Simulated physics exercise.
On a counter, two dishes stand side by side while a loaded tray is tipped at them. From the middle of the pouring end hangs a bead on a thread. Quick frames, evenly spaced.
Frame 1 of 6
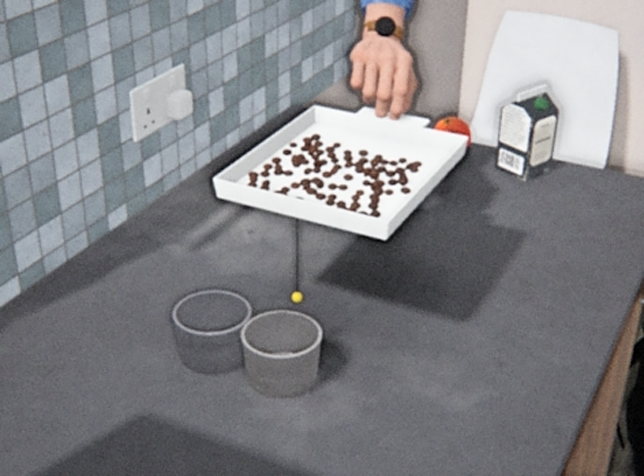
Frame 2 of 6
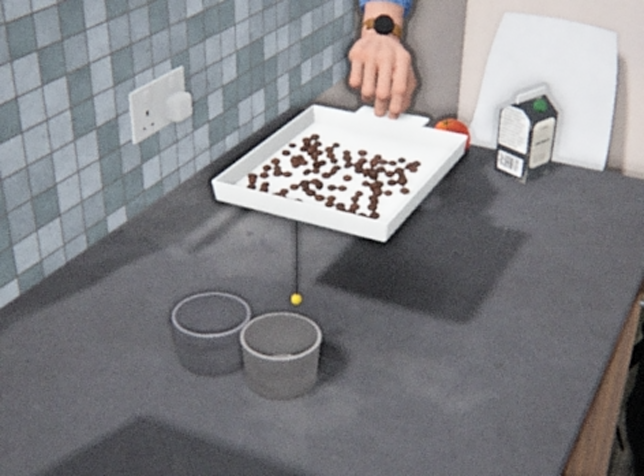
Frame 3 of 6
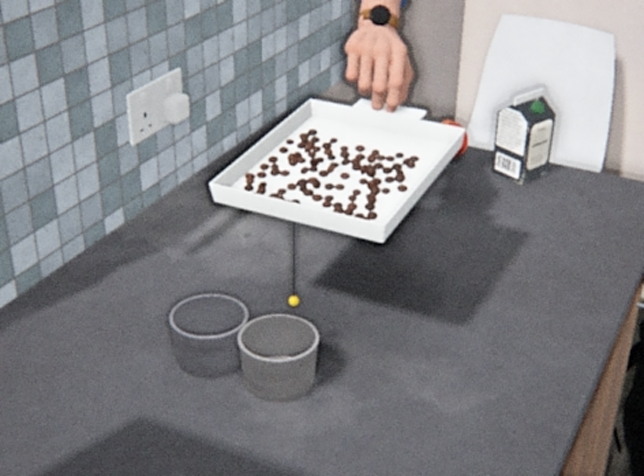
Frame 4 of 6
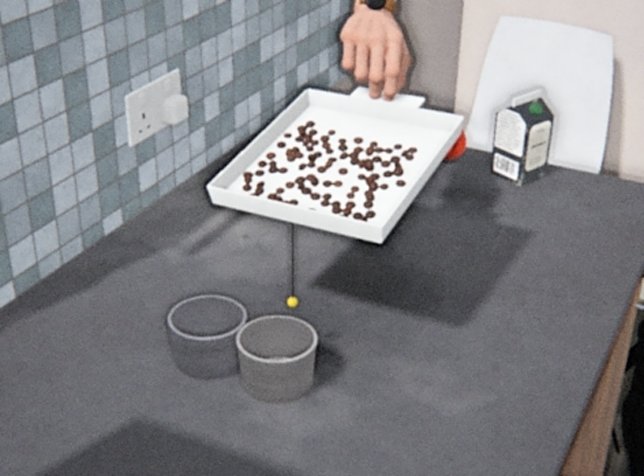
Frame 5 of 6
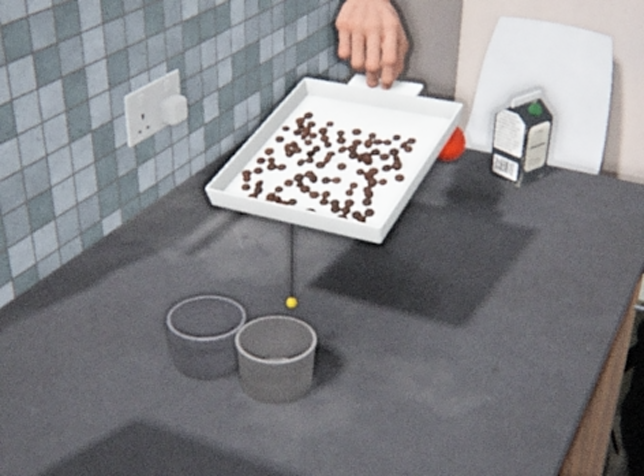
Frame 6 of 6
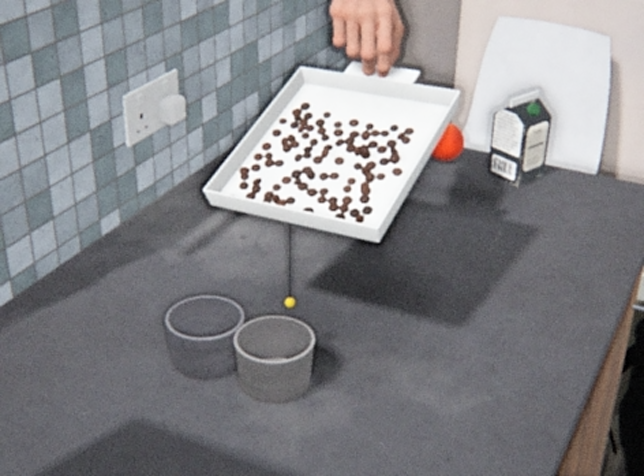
A white tray scattered with small dark brown pieces starts out nearly level, held at its far side by a hand above two empty dishes on a grey counter. The hand then gradually raises the far side, tilting the tray toward the dishes, while the pieces stay spread across it.
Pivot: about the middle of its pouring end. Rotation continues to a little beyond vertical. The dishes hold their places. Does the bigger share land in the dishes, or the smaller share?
The bigger share lands in them.
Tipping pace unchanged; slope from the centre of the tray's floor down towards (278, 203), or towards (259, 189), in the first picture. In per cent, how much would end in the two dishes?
That comes to 70 per cent the first time and 10 per cent the second.
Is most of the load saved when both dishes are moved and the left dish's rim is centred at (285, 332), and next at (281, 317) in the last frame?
Taking the places in turn, it's shy of half and then shy of half.
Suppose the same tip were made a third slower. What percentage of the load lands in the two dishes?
Around 80 percent.
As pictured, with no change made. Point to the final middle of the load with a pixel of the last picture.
Close to (247, 369) in the last view.
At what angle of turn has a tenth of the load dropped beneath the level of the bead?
It is at around 100 degrees.
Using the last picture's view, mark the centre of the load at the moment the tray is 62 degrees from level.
I'd mark the middle close to (281, 188).
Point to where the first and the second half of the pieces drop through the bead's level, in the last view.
Near (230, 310) and later near (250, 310).
Soon after the last picture, tray tipped steeply; all on the tray.
A little later, tray tipped past a quarter turn; about two thirds on the tray; a stray few in the right dish; a small part in the left dish; a stray few outside both; about a quarter in the air.
Later still, tray tipped past a quarter turn; about a third in the right dish; about half in the left dish; about a quarter outside both.
At rest, tray tipped past a quarter turn; about a third in the right dish; about half in the left dish; about a quarter outside both.
